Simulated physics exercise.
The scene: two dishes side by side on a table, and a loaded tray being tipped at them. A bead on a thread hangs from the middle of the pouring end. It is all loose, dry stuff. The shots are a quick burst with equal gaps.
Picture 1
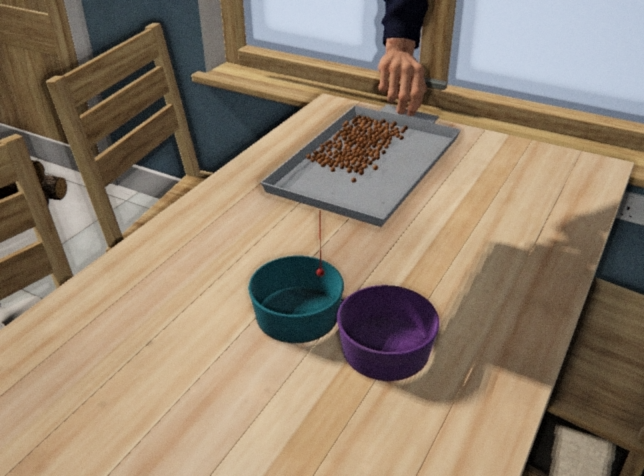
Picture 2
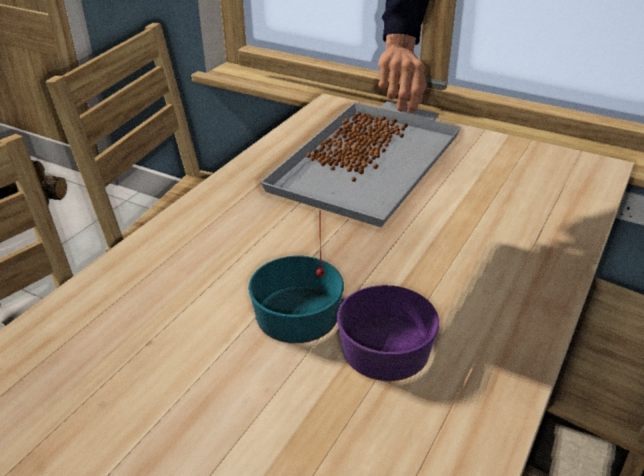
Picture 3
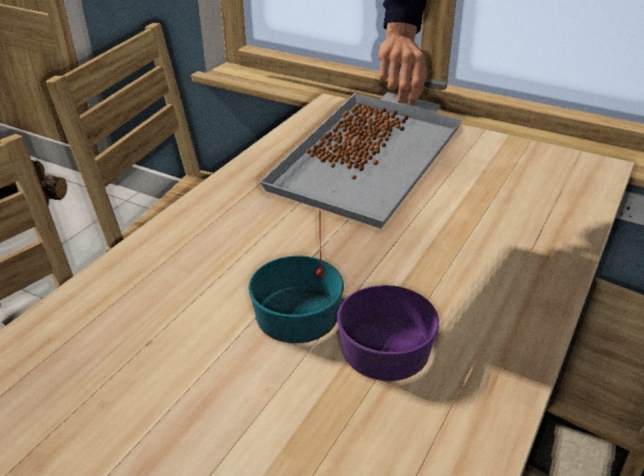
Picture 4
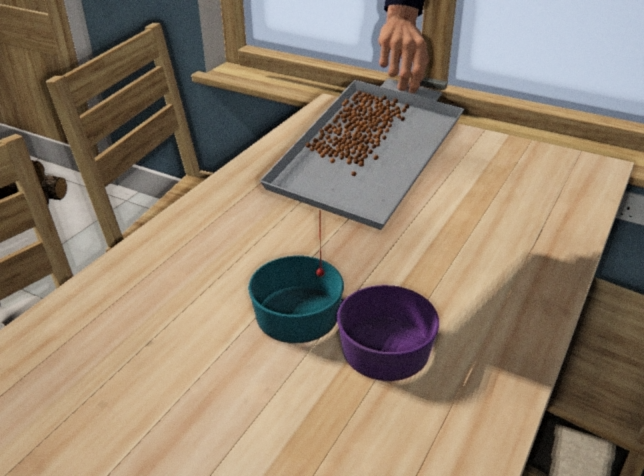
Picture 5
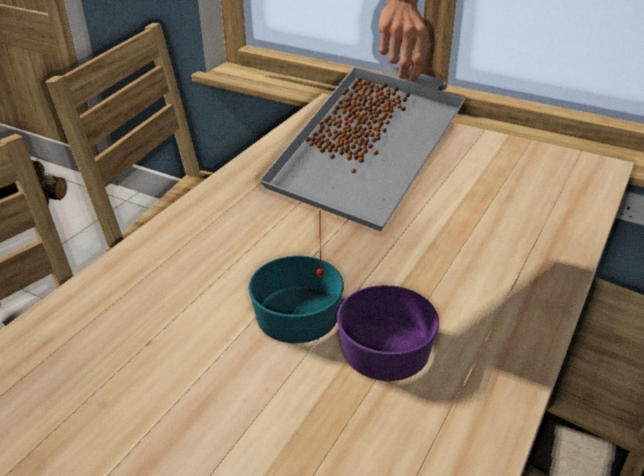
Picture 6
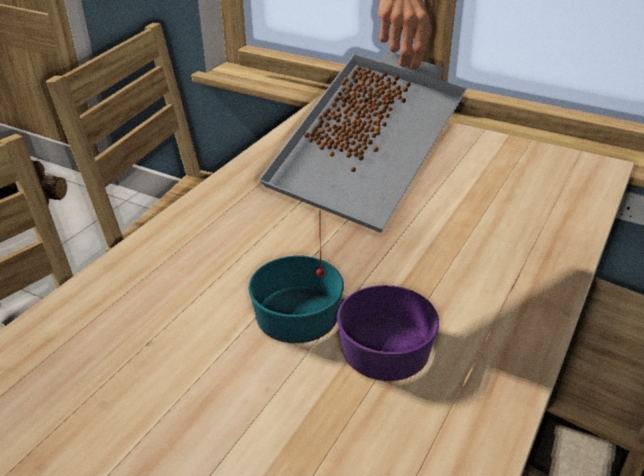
A hand slowly raises the far end of a gray tray holding small brown balls.
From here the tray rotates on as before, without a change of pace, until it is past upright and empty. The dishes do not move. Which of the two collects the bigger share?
More goes to the right-hand dish.
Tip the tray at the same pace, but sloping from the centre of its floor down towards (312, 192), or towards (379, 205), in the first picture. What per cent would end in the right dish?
Near 0 % and 90 %.
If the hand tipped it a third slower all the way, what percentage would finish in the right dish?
Some 80 per cent.
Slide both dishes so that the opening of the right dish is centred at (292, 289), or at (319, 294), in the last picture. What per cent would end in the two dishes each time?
In turn 10 and 40 in a hundred.
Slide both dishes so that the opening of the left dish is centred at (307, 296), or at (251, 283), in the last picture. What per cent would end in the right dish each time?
First some 50, then 80 per cent.
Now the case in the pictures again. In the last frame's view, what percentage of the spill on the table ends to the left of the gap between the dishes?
Some 70 per cent.
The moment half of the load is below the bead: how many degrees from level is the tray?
Around 80° of tilt.
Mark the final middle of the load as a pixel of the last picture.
Close to (371, 346).
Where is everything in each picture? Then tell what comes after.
The first frame shows corners of the pouring end at (265, 182) and (382, 216), level; middle of the load at (359, 144), cereal balls; left dish at (272, 324); right dish at (366, 361); bead on its thread at (321, 273).
The second frame shows corners of the pouring end at (265, 181) and (382, 216), level; middle of the load at (359, 142).
The third frame shows corners of the pouring end at (265, 181) and (382, 218), tipped barely, lowest at the right corner; middle of the load at (359, 137).
The fourth frame shows corners of the pouring end at (265, 180) and (381, 220), tipped a little, lowest at the right corner; middle of the load at (359, 128).
The fifth frame shows corners of the pouring end at (264, 179) and (381, 222), tipped a little, lowest at the right corner; middle of the load at (359, 120).
The sixth frame shows corners of the pouring end at (264, 179) and (381, 225), tipped clearly, lowest at the right corner; middle of the load at (359, 113); left dish at (272, 324); right dish at (366, 361).
Soon after the last picture, tray tipped steeply; about half on the tray; a small part in the right dish; a stray few in the left dish; a stray few outside both; about a third in the air.
A little later, tray tipped past a quarter turn; about a quarter on the tray; about half in the right dish; a small part in the left dish; a small part outside both; a small part in the air.
Later still, tray tipped past a quarter turn; most in the right dish; a small part in the left dish; a small part outside both.
At rest, tray tipped past a quarter turn; most in the right dish; a small part in the left dish; a small part outside both.
